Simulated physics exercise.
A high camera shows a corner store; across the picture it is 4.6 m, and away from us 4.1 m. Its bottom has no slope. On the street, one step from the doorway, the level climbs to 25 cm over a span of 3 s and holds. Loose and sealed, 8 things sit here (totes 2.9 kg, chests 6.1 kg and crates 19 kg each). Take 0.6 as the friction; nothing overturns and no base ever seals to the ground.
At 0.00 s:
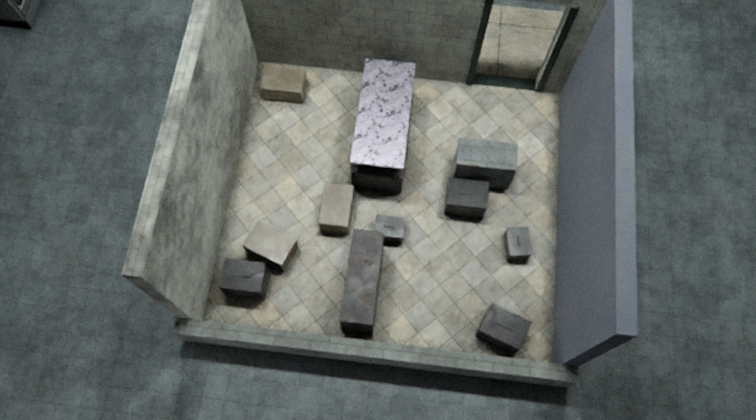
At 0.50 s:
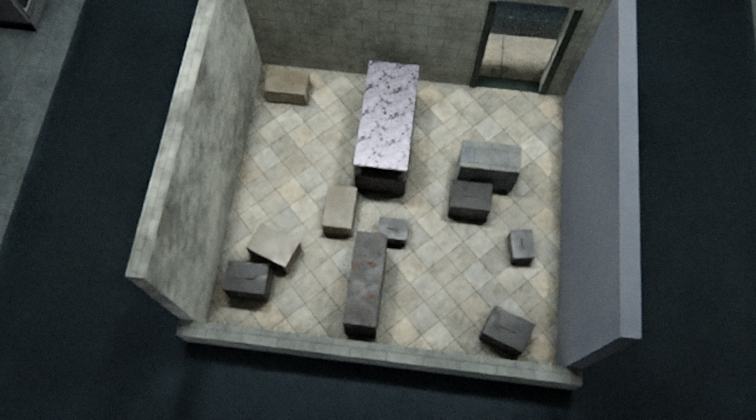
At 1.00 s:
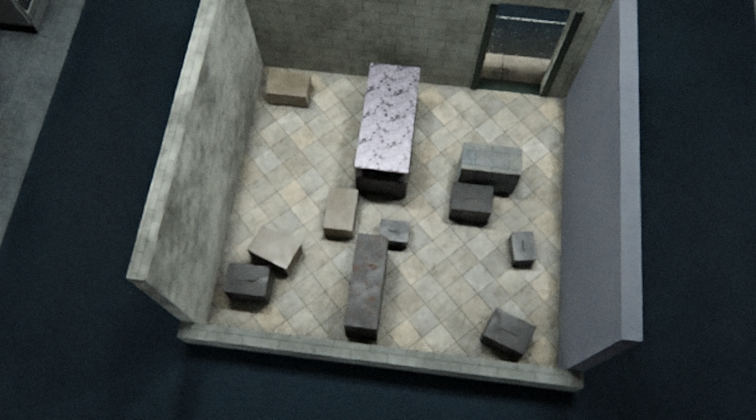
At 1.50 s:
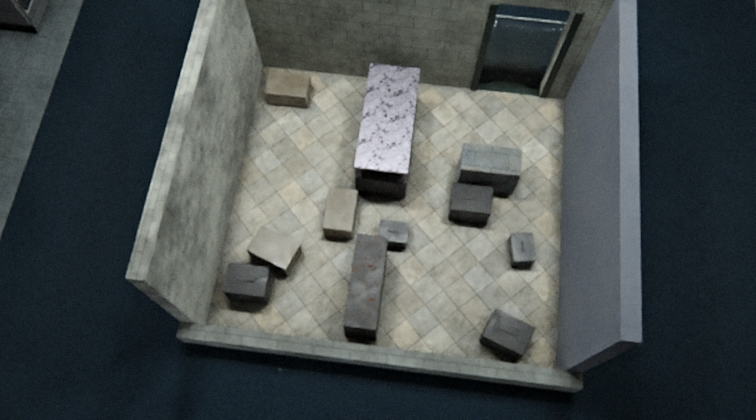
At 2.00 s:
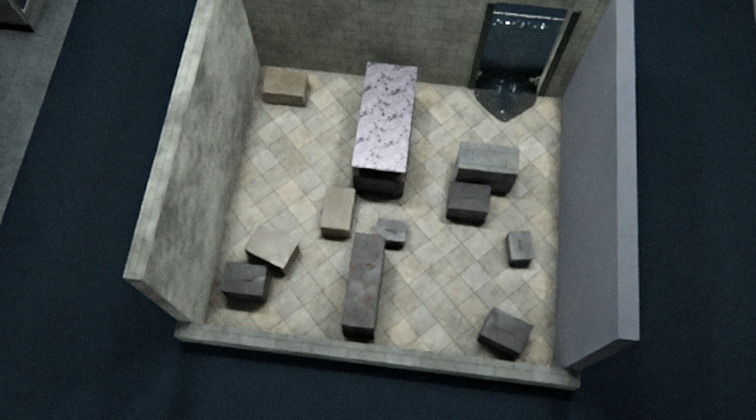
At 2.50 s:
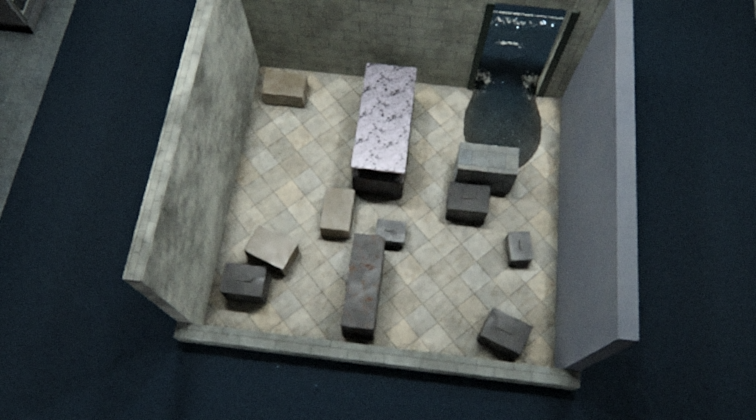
Dark water appears in the doorway at the back right of a small tiled room, then spreads across the floor in a rounded sheet and reaches a grey block near the right wall, while the scattered blocks stay in place.
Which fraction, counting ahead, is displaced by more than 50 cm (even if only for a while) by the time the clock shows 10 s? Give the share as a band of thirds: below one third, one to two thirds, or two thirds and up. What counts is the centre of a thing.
It will work out to fewer than one in three.
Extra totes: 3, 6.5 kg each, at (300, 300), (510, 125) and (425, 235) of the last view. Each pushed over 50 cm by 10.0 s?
So the first ends up below the threshold, the second past the threshold, the third past the threshold.
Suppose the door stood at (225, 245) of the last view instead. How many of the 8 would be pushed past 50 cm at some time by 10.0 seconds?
Then it comes to 7.
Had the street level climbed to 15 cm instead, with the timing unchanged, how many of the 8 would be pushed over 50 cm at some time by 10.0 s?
Result: 2.
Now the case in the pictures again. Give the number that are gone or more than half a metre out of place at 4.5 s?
The number comes to 0.
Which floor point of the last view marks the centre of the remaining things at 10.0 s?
Roughly at (353, 225).
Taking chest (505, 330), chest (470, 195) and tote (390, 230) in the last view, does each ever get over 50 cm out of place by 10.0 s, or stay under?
In turn: Above the mark, below the mark, below the mark.
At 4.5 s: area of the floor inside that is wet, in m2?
Flooded: Near 6.5 m2.
After 3.5 s 0 of 8 are over 50 cm from their spots; 0 afloat.
After 4.5 s 0 of 8 are over 50 cm from their spots; 0 afloat.
After 7.0 s 2 of 8 are over 50 cm from their spots; 3 afloat.
After 10.0 s 2 of 8 are over 50 cm from their spots, and 2 have been at some point; 5 afloat.
